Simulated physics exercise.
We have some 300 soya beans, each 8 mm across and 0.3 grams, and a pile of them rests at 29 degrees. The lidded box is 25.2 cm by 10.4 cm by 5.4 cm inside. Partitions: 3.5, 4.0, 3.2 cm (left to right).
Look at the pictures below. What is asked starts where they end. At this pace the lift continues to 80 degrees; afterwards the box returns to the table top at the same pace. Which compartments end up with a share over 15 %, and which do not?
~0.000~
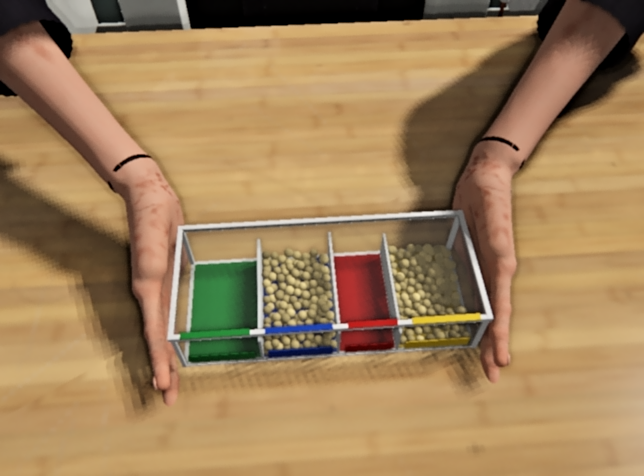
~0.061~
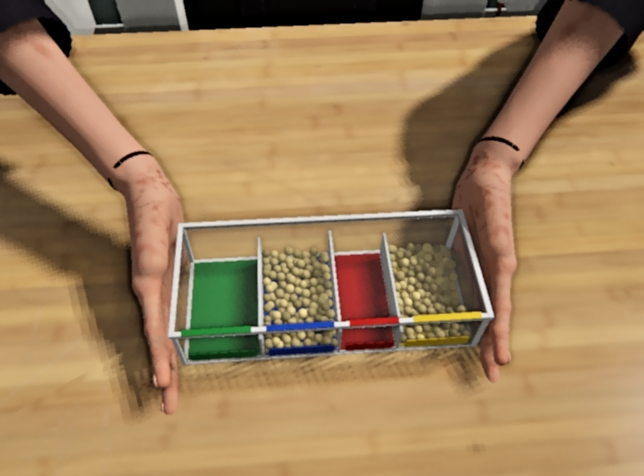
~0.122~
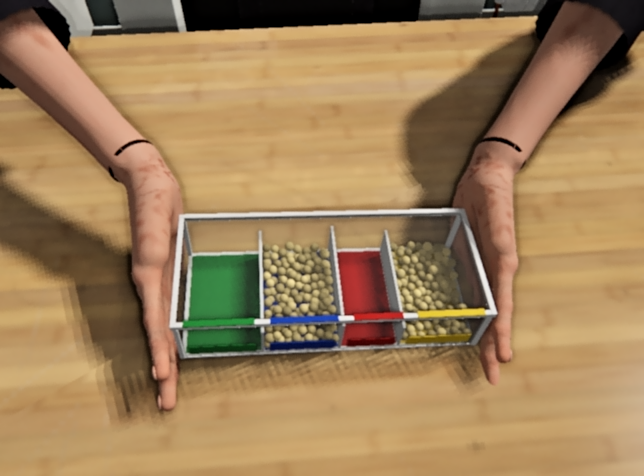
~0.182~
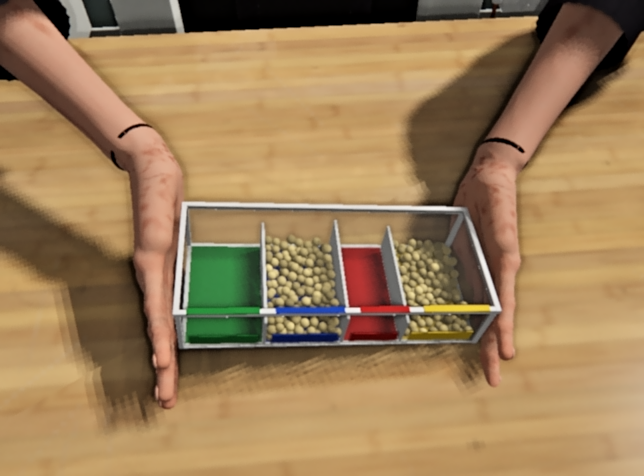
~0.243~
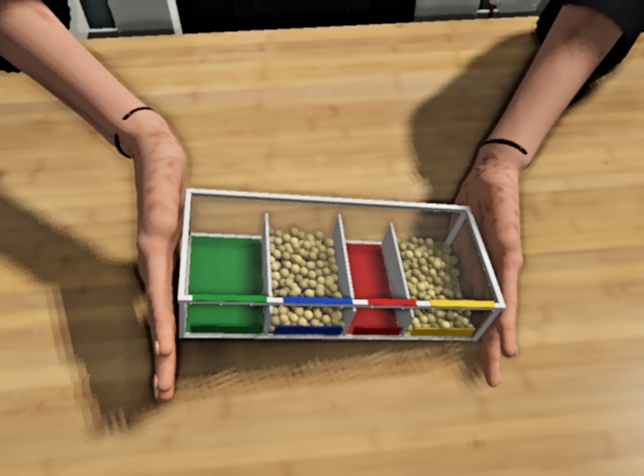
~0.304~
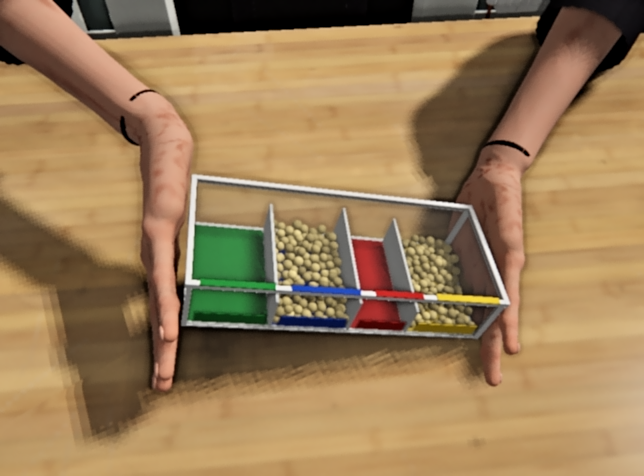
Outcome: Red compartment: Holds a share within the limit; blue compartment: Holds a share past the limit; green compartment: Holds a share within the limit; yellow compartment: Holds a share past the limit.
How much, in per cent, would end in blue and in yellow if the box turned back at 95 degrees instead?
Shares after the change: Blue 40, yellow 60, per cent.
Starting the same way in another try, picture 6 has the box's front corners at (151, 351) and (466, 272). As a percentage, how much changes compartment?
About 35 %.
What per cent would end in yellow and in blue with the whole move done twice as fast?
Per cent - yellow: 50; blue: 40.
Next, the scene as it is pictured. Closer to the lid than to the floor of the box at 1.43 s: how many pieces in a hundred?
Something like 10 percent of the pieces.
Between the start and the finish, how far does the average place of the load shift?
Roughly 1.5 cm.
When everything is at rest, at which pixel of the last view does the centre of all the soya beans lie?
At about (381, 285).
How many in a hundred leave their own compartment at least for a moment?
Close to 5 percent.
Then, at 1.43 s, tilt 80 degrees; blue 50 %, yellow 45 %.
After 2.17 s, tilt 35 degrees; blue 50 %, yellow 50 %.
After 2.95 s, tilt 0 degrees; blue 50 %, yellow 50 %.
At rest (3.3 s), red 0 %, blue 50 %, green 0 %, yellow 50 %.
